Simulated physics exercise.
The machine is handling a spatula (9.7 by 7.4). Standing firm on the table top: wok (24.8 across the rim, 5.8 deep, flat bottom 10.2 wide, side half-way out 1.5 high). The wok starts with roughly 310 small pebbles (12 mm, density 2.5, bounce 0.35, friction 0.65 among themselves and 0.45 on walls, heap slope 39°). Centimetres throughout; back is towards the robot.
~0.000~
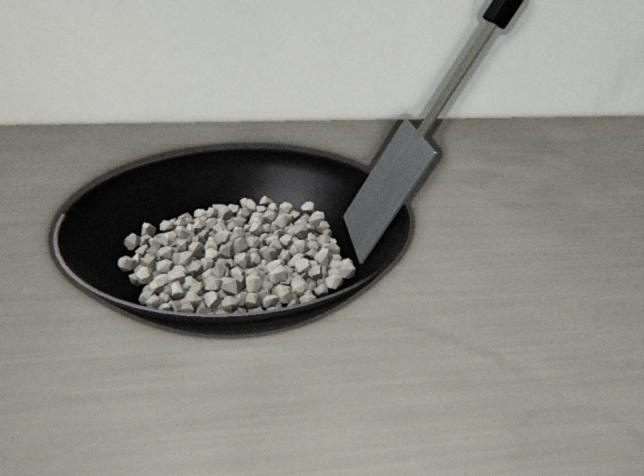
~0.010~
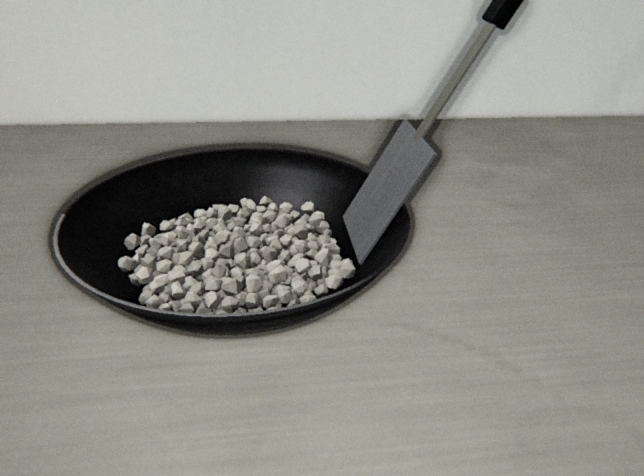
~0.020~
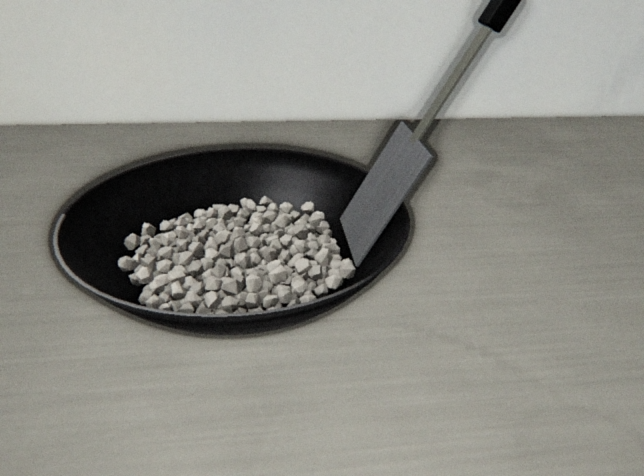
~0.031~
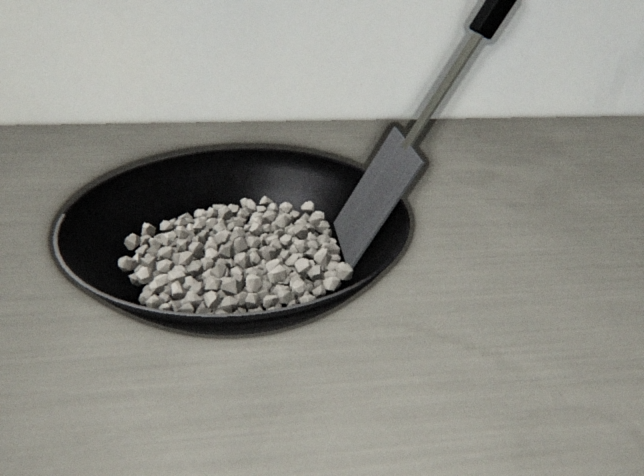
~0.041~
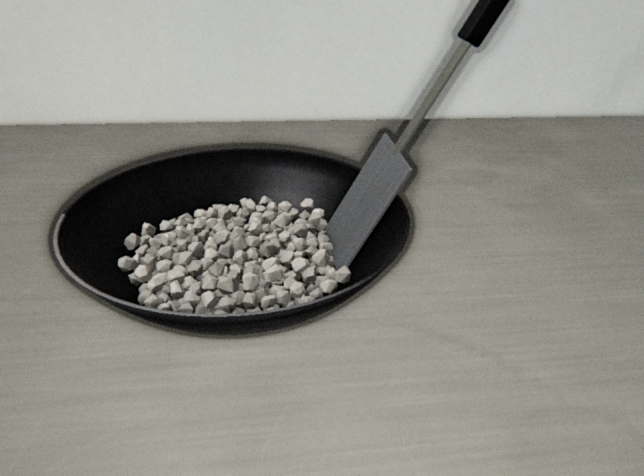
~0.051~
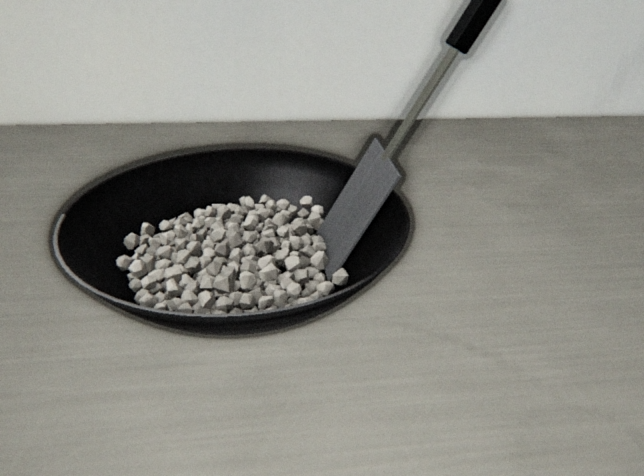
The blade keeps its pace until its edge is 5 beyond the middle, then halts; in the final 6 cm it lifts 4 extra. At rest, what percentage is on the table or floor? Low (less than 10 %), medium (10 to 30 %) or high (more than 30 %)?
On the table or floor the share is low, less than 10 %.
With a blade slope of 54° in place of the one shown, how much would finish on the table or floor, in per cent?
It would be near 5 per cent.
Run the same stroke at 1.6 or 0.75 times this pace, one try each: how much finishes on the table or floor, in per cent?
About 15 and 0 per cent.
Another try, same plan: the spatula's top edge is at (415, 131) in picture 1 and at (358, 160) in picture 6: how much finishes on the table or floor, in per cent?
About 20 per cent.
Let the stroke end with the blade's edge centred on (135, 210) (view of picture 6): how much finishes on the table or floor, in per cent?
About 15 per cent.
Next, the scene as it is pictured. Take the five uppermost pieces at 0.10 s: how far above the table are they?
Some 5 cm.
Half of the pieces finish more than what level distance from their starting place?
About 4 cm.
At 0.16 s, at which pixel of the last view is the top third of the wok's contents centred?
Around (159, 237).
After 0.10 s, sloping 62°, highest piece 10 above the table; 313 in the wok, 1 on the blade or in flight.
After 0.16 s, sloping 62°, highest piece 22 above the table; 313 in the wok, 1 on the blade or in flight.
After 0.38 s, sloping 62°, highest piece 44 above the table; 310 in the wok, 2 on the table or floor, 2 on the blade or in flight.
After 1.43 s, sloping 62°, highest piece 6 above the table; 309 in the wok, 5 on the table or floor.
In the end, 309 in the wok, 5 on the table or floor. That is 2 % on the table or floor.
